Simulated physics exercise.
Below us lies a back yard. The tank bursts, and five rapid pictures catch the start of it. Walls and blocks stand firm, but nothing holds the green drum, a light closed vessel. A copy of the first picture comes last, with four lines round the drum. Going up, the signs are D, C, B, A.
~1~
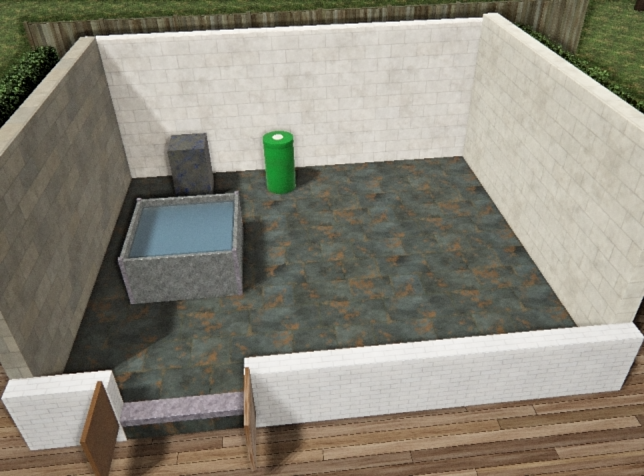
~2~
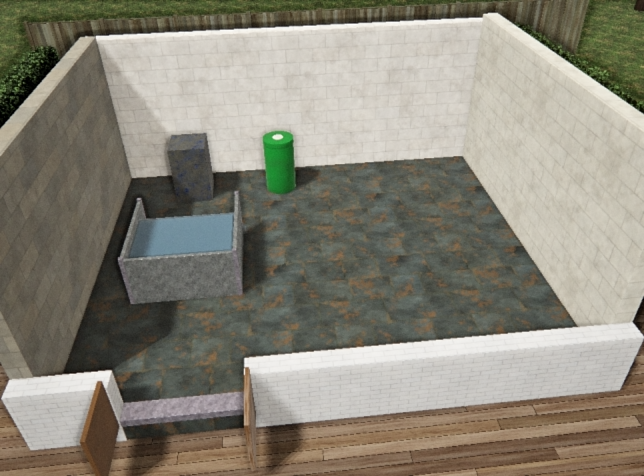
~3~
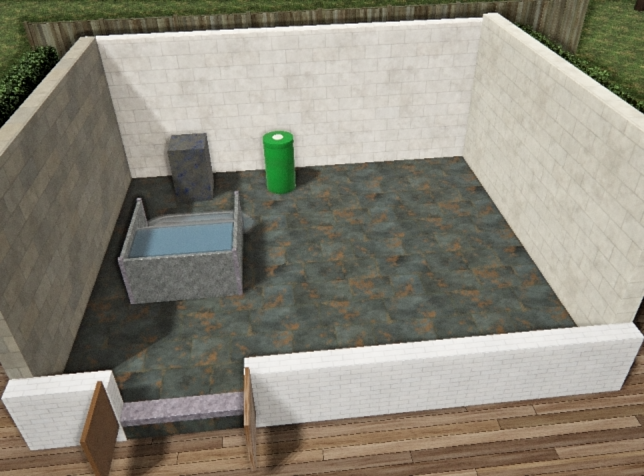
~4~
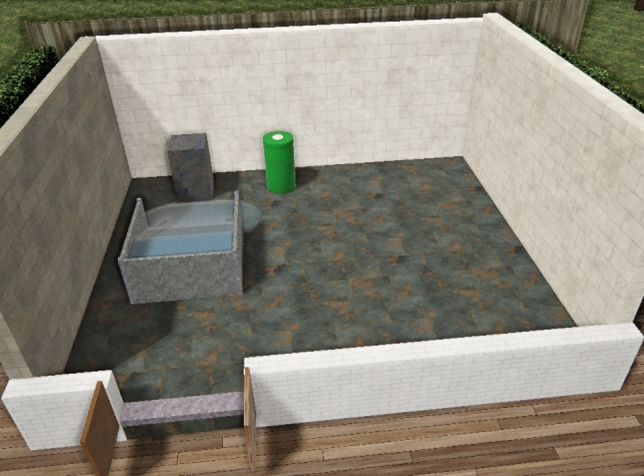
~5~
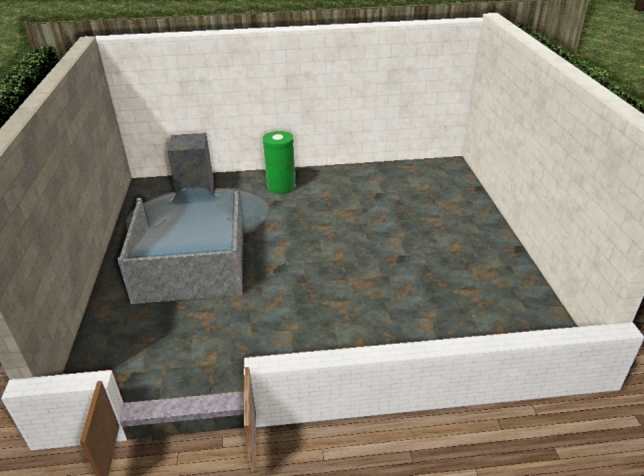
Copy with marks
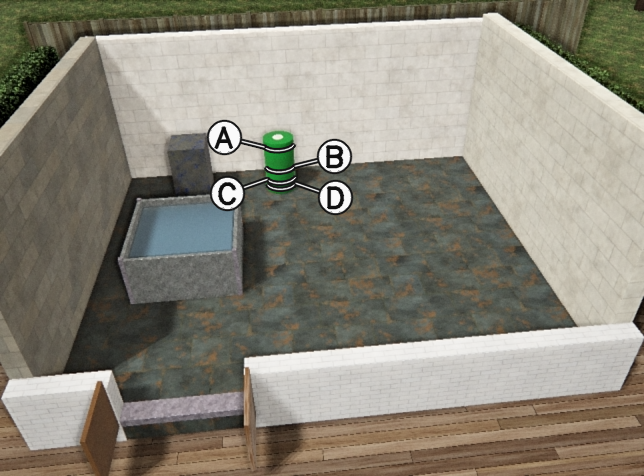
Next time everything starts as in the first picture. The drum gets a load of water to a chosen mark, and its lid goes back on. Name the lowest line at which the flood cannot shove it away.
Use mark B.
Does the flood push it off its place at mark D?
Yes.
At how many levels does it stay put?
Two of the four.
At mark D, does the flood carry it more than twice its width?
Yes.
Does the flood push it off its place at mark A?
No, not at all.
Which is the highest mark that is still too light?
That would be C.
In white, A at (279, 150); B at (281, 172); C at (281, 183); D at (282, 189); from the bottom up D, C, B, A.
If A is chosen, it does not move.
If B is chosen, it does not move.
If C is chosen, it is pushed about its own width away.
If D is chosen, it is pushed about 4 times its own width away.
